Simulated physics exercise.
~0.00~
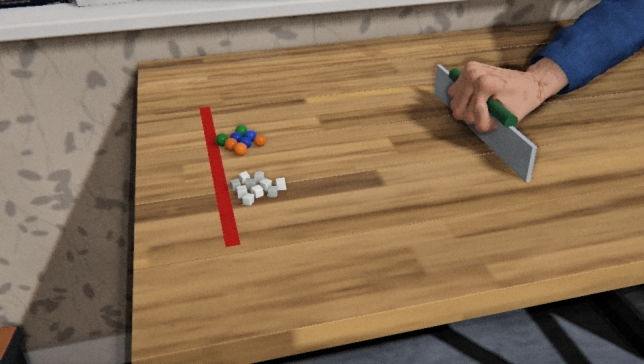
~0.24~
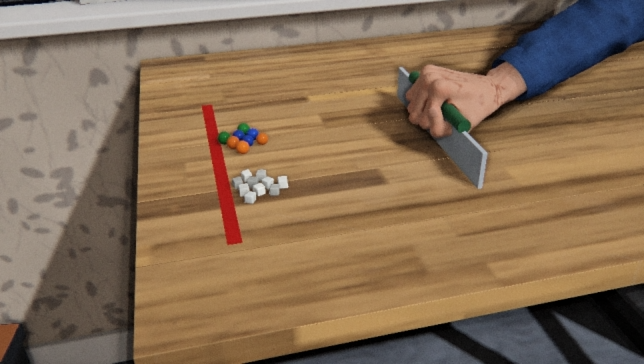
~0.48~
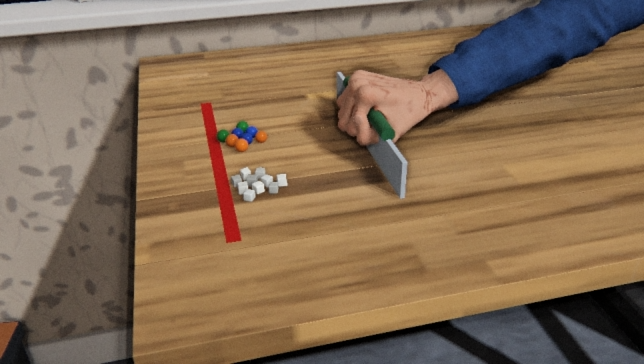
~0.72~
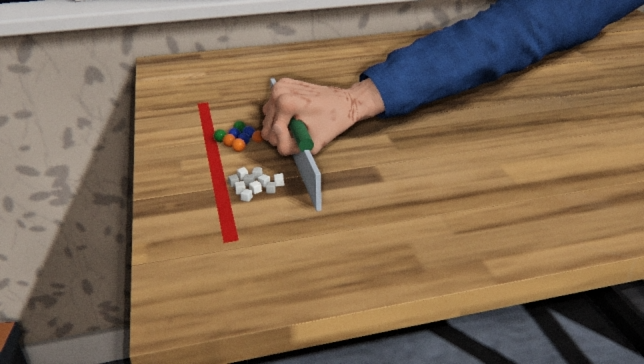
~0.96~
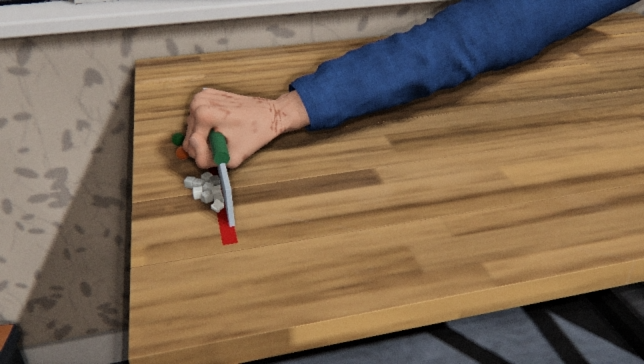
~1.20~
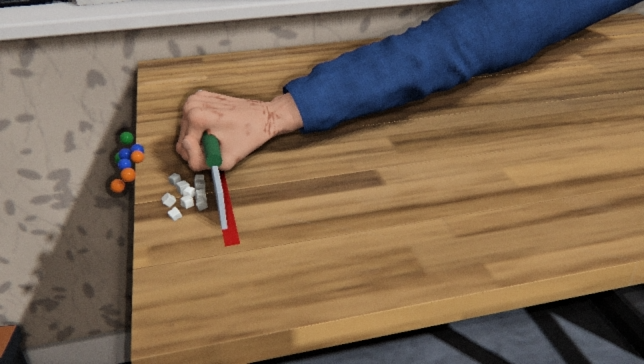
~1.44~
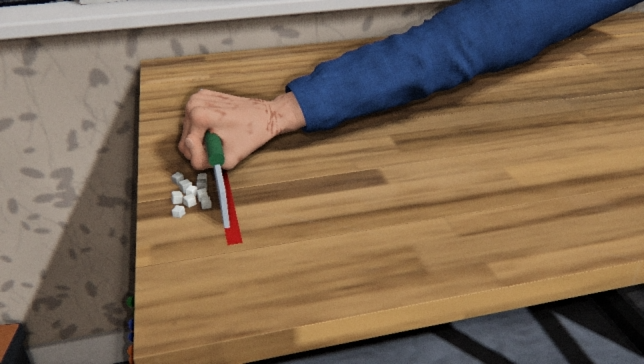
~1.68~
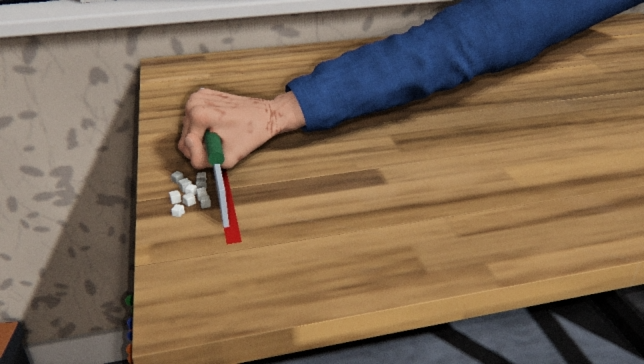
A hand slides a scraper left to red tape; colored balls fall, white cubes stay.
